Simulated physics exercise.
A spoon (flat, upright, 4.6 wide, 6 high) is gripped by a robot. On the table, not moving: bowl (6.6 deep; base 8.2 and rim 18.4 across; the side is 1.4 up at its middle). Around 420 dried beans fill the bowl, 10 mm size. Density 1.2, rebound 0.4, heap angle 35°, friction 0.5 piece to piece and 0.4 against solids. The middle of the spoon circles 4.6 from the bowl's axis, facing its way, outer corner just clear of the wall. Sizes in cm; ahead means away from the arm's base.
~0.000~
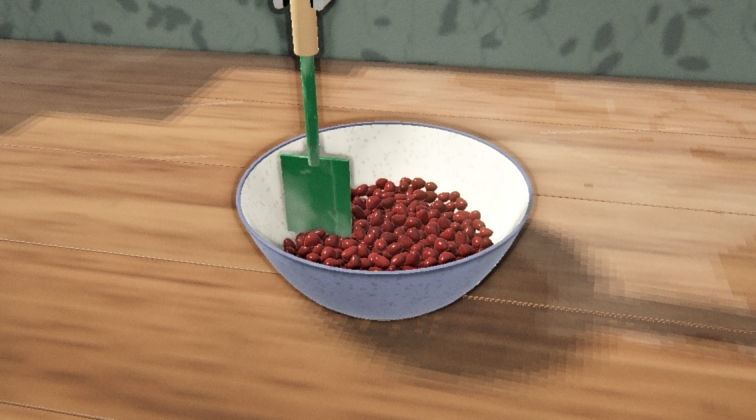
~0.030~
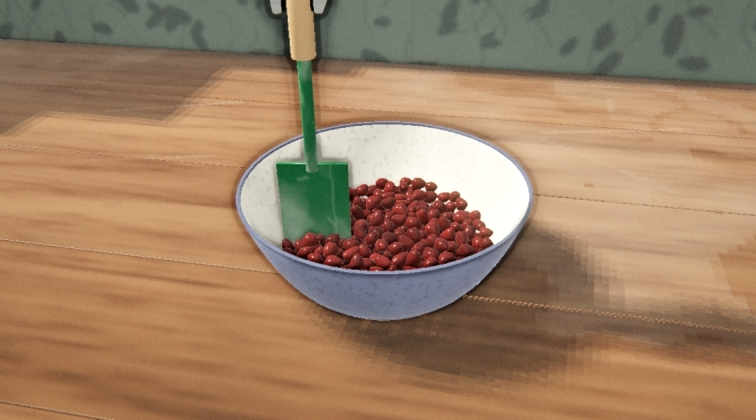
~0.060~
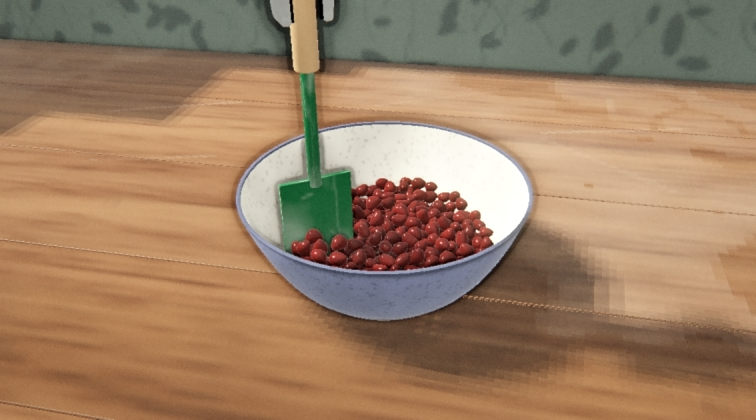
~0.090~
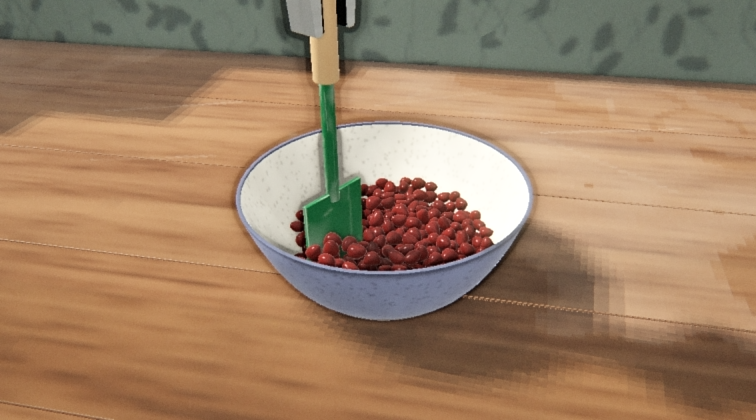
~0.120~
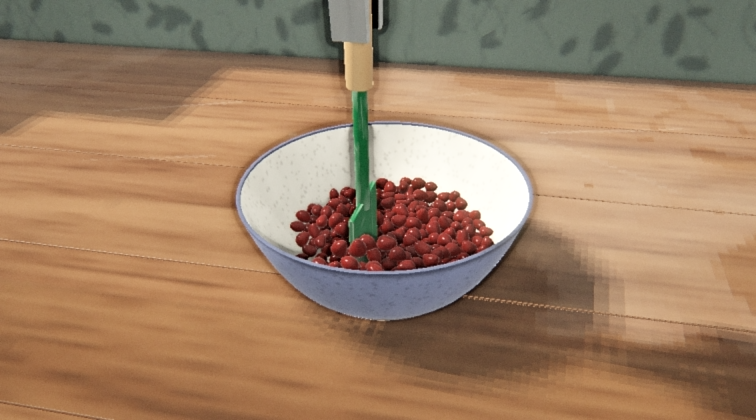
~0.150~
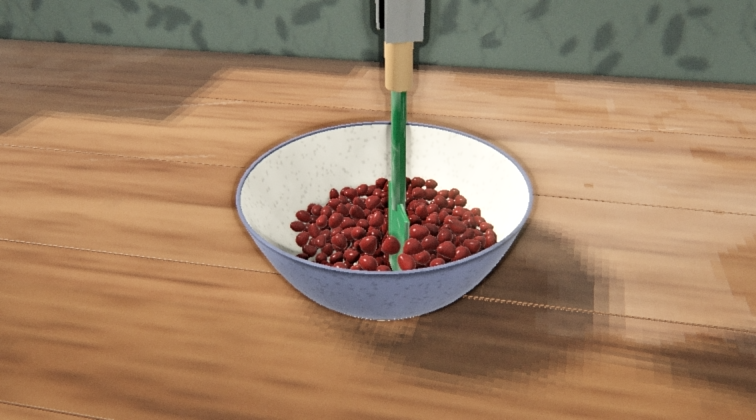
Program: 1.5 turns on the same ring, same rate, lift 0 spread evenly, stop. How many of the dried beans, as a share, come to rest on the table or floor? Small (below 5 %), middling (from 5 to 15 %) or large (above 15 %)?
Answer: Large; above 15 % of the dried beans finish on the table or floor.
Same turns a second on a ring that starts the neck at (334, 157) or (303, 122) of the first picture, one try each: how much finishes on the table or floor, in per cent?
Some 10 and 10 per cent.
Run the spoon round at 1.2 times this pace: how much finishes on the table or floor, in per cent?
Some 35 per cent.
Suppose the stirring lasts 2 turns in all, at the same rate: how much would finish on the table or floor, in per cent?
Then about 30 per cent.
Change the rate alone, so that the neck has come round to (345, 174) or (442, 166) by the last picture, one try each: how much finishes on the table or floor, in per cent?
Some 10 and 45 per cent.
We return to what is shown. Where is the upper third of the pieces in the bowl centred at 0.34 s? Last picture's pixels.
Near (370, 158).
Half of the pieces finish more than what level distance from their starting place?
Some 9 cm.
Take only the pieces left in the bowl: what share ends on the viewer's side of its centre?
Roughly 40 per cent.
After 0.34 s, 276° round, highest piece 9 above the table; 389 in the bowl, 13 on the table or floor, 20 in flight or on the tool.
After 0.53 s, 81° round, highest piece 10 above the table; 343 in the bowl, 58 on the table or floor, 21 in flight or on the tool.
After 0.82 s, 180° round, highest piece 6 above the table; 324 in the bowl, 98 on the table or floor.
After 1.52 s, 180° round, highest piece 6 above the table; 324 in the bowl, 98 on the table or floor.
At rest, 324 in the bowl, 98 on the table or floor. That is 23 % on the table or floor.
